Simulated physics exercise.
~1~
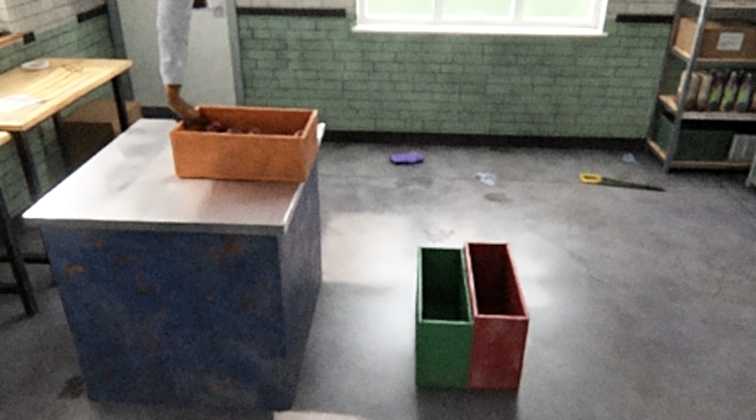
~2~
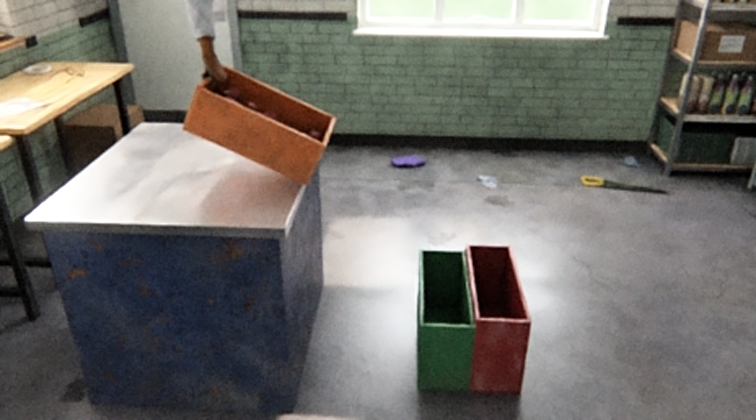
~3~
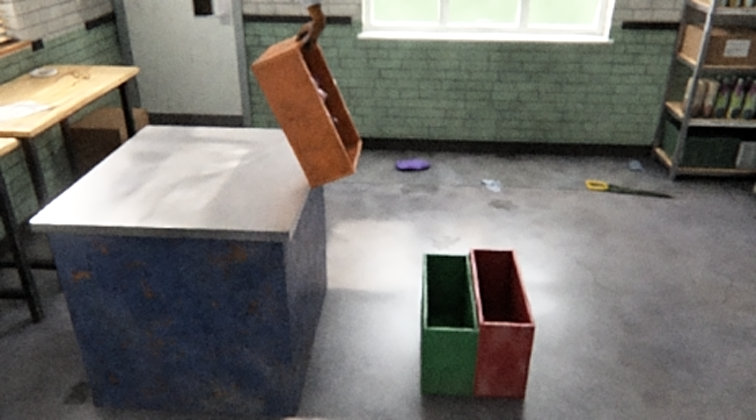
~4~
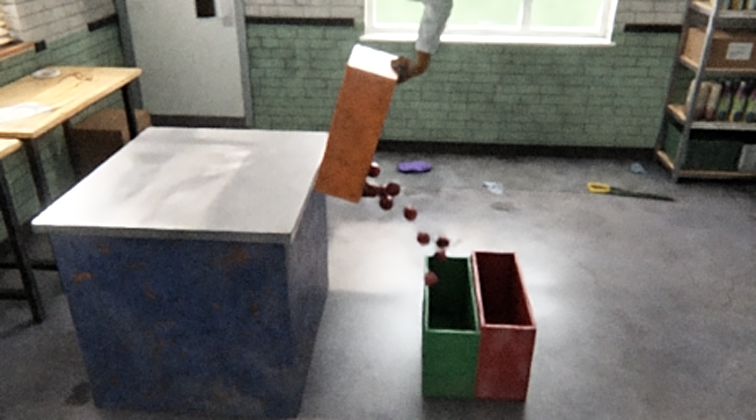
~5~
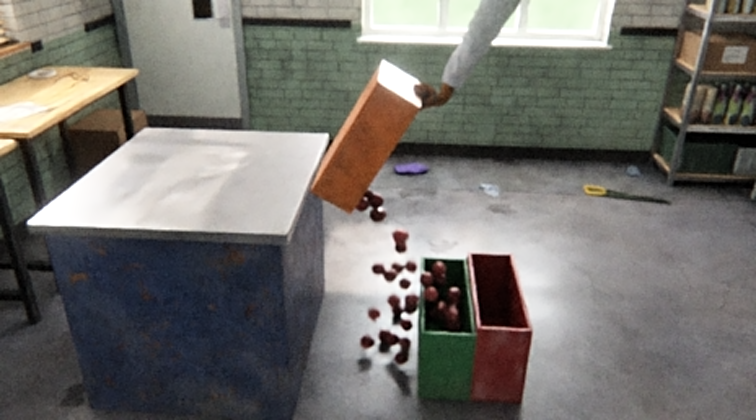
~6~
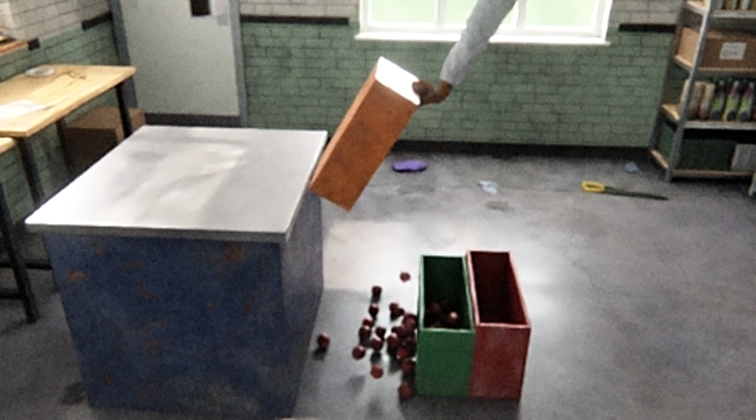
Orange box tipped off a bench by a hand, spilling dark red apples partly into a green bin but mostly onto the floor.
